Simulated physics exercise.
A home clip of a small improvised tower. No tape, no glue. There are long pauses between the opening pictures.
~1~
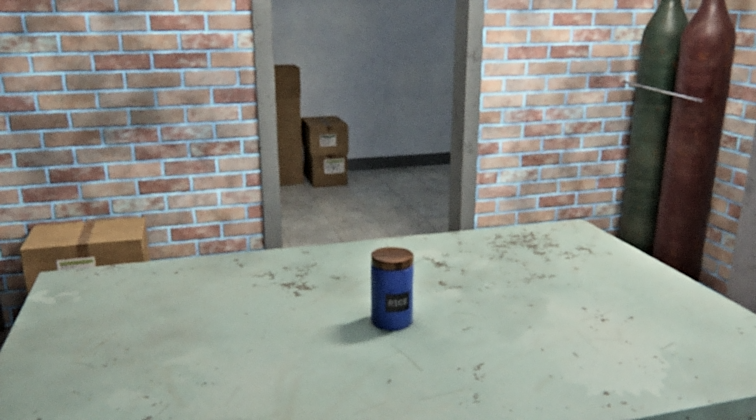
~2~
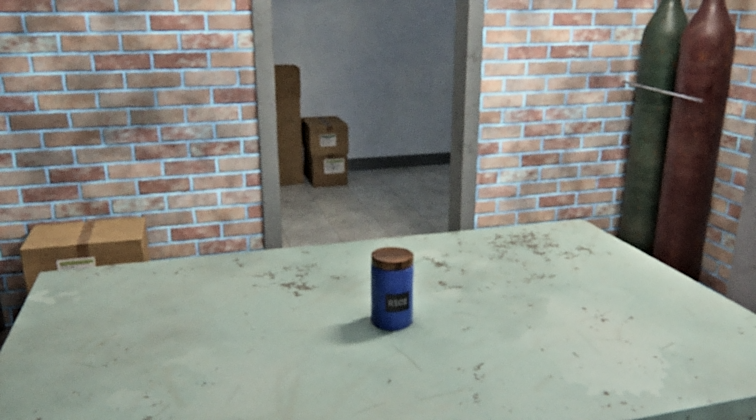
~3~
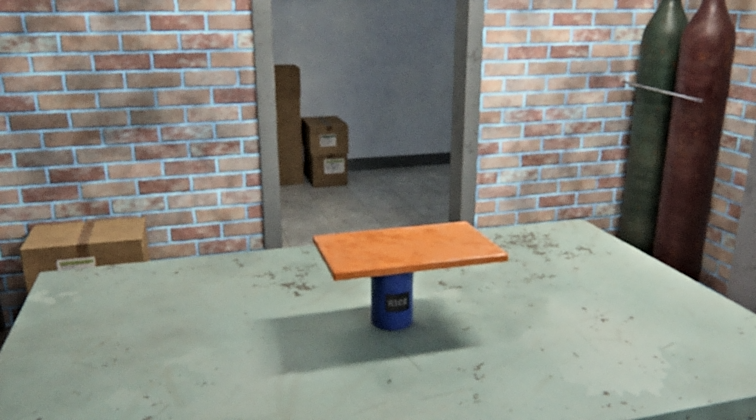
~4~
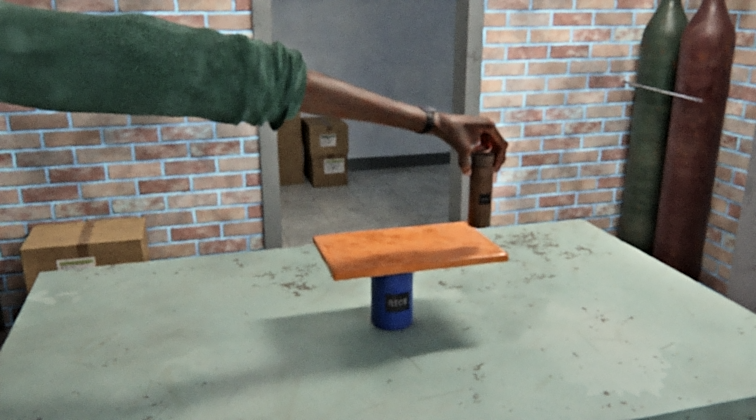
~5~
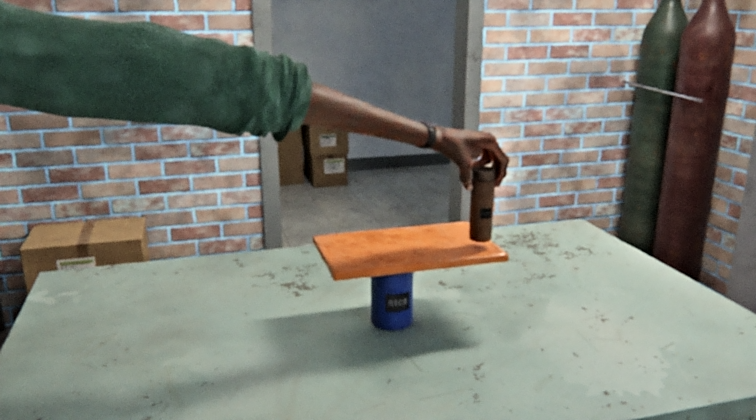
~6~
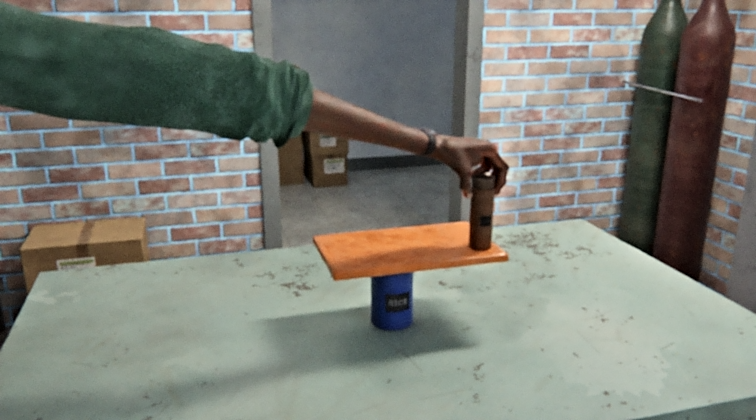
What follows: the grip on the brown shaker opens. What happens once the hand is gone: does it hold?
Outcome: The stack loses its balance.
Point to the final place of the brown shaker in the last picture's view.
At about (523, 313).
Then, 0.40 s after the last picture, brown shaker now fallen; orange lid tipped 57° from how it was.
Then, 0.50 s after the last picture, orange lid tipped 59° from how it was.
At rest, fallen, brown shaker; tipped over in the stack, orange lid; blue jar in place. Seen from the same camera at the end, brown shaker near (523, 312). The stack comes apart.
